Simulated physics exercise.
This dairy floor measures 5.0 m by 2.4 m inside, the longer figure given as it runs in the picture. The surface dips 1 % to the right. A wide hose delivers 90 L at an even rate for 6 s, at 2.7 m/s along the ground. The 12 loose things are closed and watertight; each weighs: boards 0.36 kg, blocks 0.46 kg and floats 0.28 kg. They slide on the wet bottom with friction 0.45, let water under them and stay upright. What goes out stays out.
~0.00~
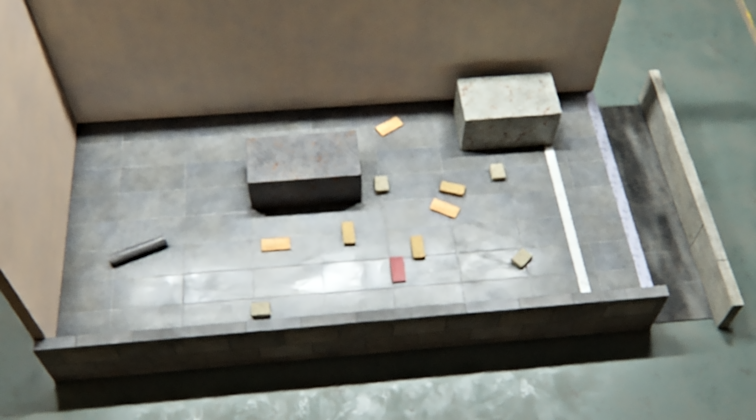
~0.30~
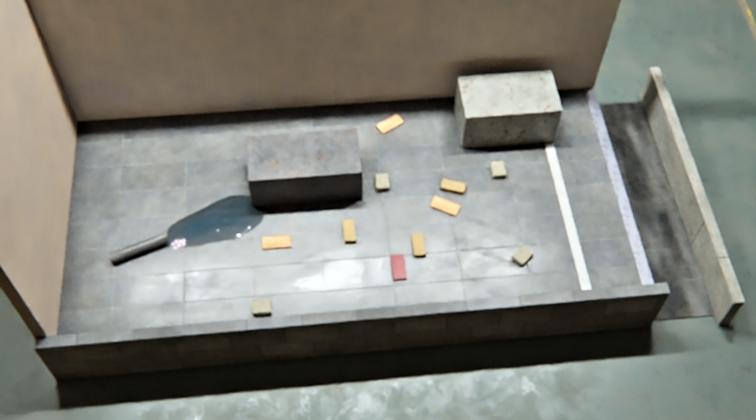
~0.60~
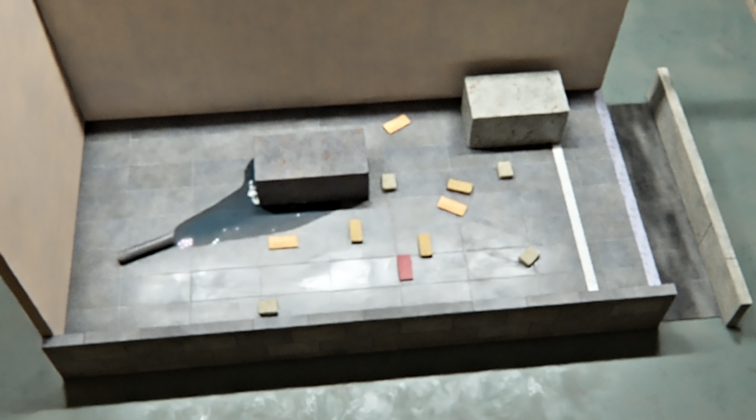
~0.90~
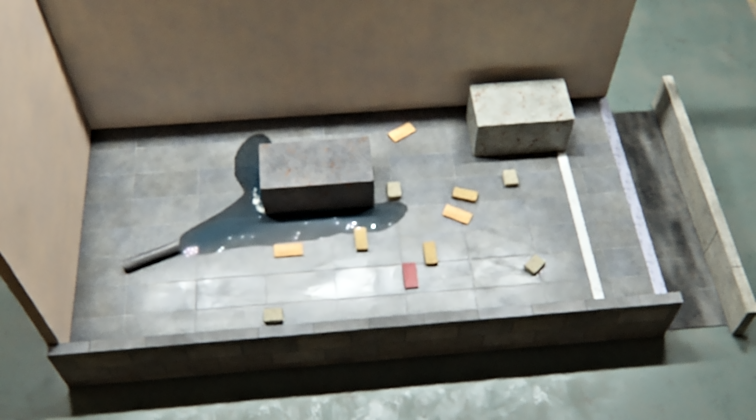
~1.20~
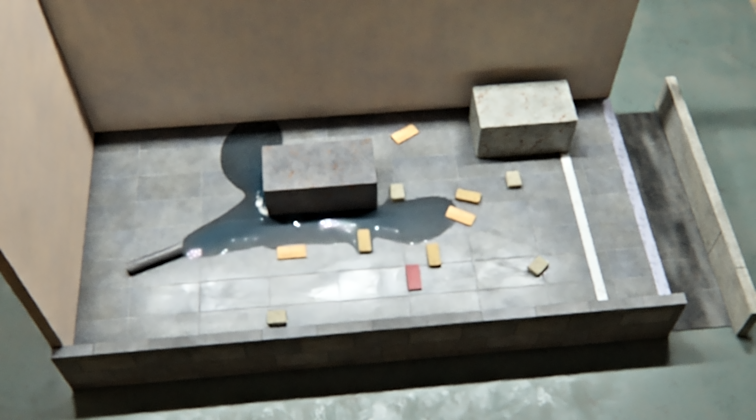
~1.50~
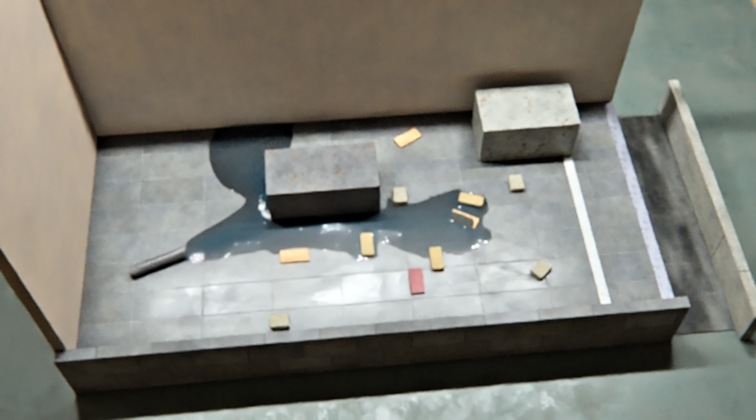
Dairy floor with water spreading from a hose at left, splitting around a dark block and reaching small yellow blocks.
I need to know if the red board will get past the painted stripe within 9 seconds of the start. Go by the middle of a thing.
Red board is held back.
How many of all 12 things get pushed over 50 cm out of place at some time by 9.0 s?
That makes 1.
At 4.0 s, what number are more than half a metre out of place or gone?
I count 1.
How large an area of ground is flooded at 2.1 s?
About 2.0 m2.
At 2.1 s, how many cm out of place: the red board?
About 0 cm.
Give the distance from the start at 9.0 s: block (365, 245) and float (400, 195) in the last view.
In that order: 0 cm, 0 cm.
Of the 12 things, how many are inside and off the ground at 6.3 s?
0 of them.
After 2.1 s the red board is near (417, 280), 0.0 m from its start, aground; 0 of 12 are over the mark; 1 afloat.
After 4.0 s the red board is near (417, 280), 0.0 m from its start, aground; 1 of 12 are over the mark; 0 afloat.
After 6.3 s the red board is near (417, 280), 0.0 m from its start, aground; 1 of 12 are over the mark; 0 afloat.
After 9.0 s the red board is near (417, 280), 0.0 m from its start, aground; 1 of 12 are over the mark; 0 afloat.
